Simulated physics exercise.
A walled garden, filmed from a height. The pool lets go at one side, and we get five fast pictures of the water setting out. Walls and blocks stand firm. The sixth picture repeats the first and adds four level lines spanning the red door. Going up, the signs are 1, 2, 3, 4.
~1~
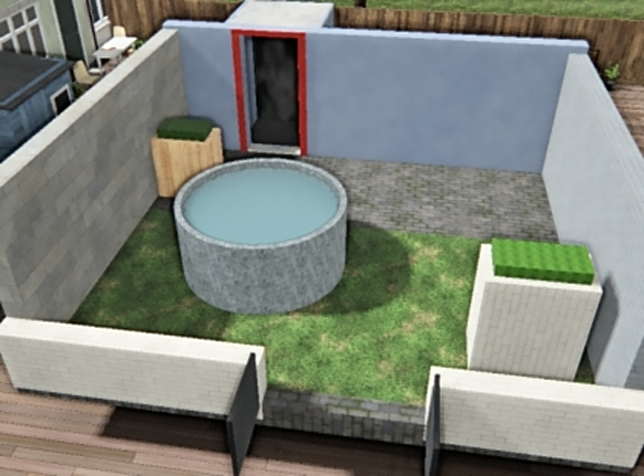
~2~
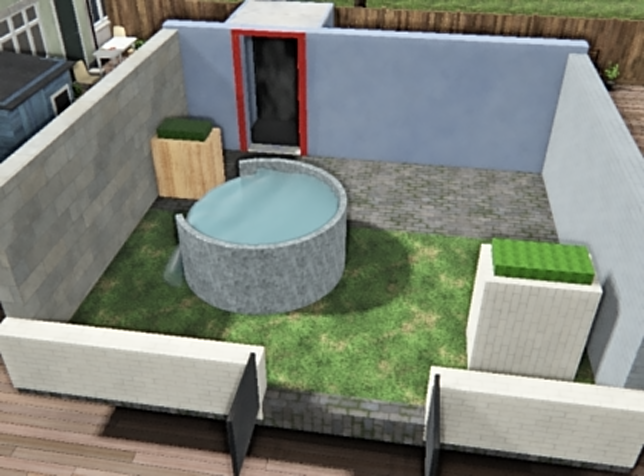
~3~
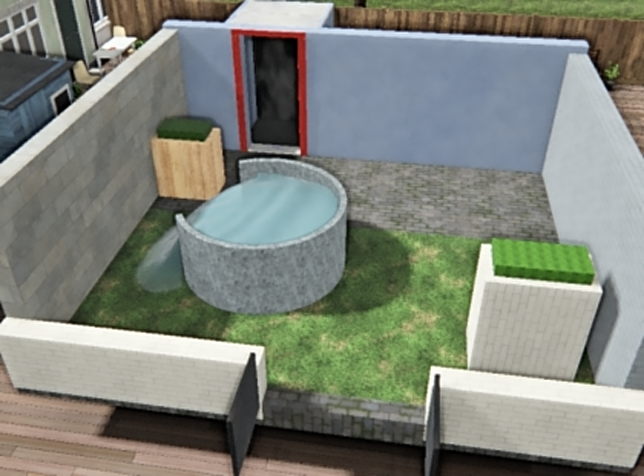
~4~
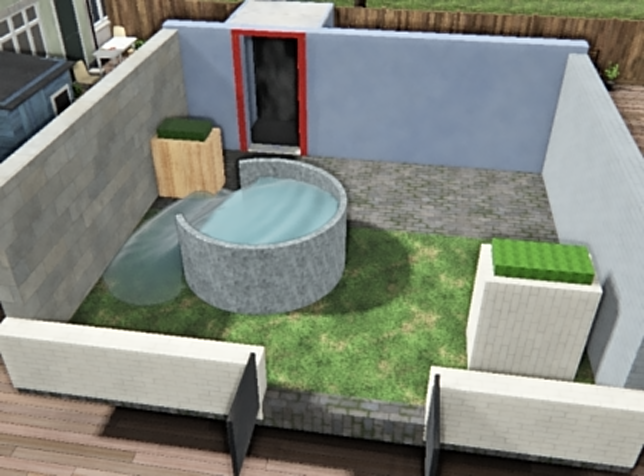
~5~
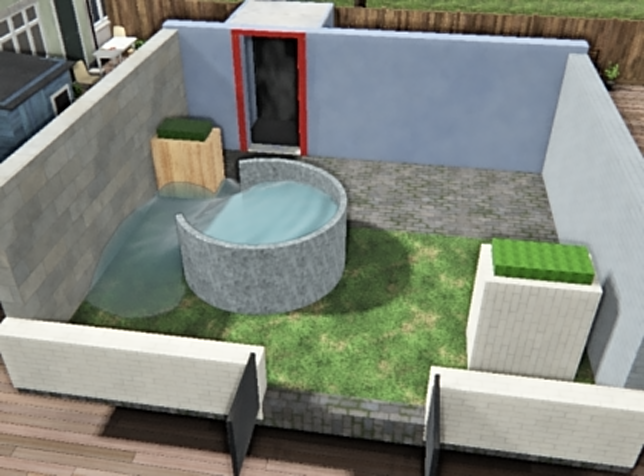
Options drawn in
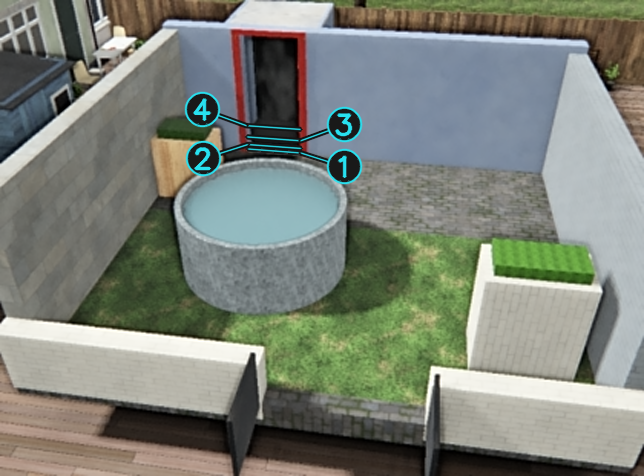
The footage shows a walled garden with a round stone pool, a red-framed doorway and planters; the pool's left side opens, and water pours through the gap, spreading across the grass towards the left wall.
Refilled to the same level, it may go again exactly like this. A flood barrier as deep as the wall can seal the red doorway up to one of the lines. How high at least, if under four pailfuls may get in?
The limit is 2.
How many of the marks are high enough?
Three of the four.
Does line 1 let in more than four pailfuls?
Yes.
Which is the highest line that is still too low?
1.
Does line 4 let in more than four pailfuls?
No, that is safe.
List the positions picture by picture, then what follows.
Water in the pool at rest, its middle at (262, 204); foot of the red doorway at (274, 153); open gate at (347, 353).
Water covers 2 % of the ground and shows as far out as (177, 281).
Water covers 5 % of the ground and shows as far out as (150, 285).
Water covers 10 % of the ground and shows as far out as (127, 287).
Water covers 13 % of the ground and shows as far out as (94, 291).
On the marked copy, 1 at (274, 150); 2 at (274, 146); 3 at (273, 138); 4 at (273, 127); from the bottom up 1, 2, 3, 4.
With 1, about 14 bucketfuls get in.
With 2, a bucket or two gets in.
With 3, nothing gets over.
With 4, nothing gets over.
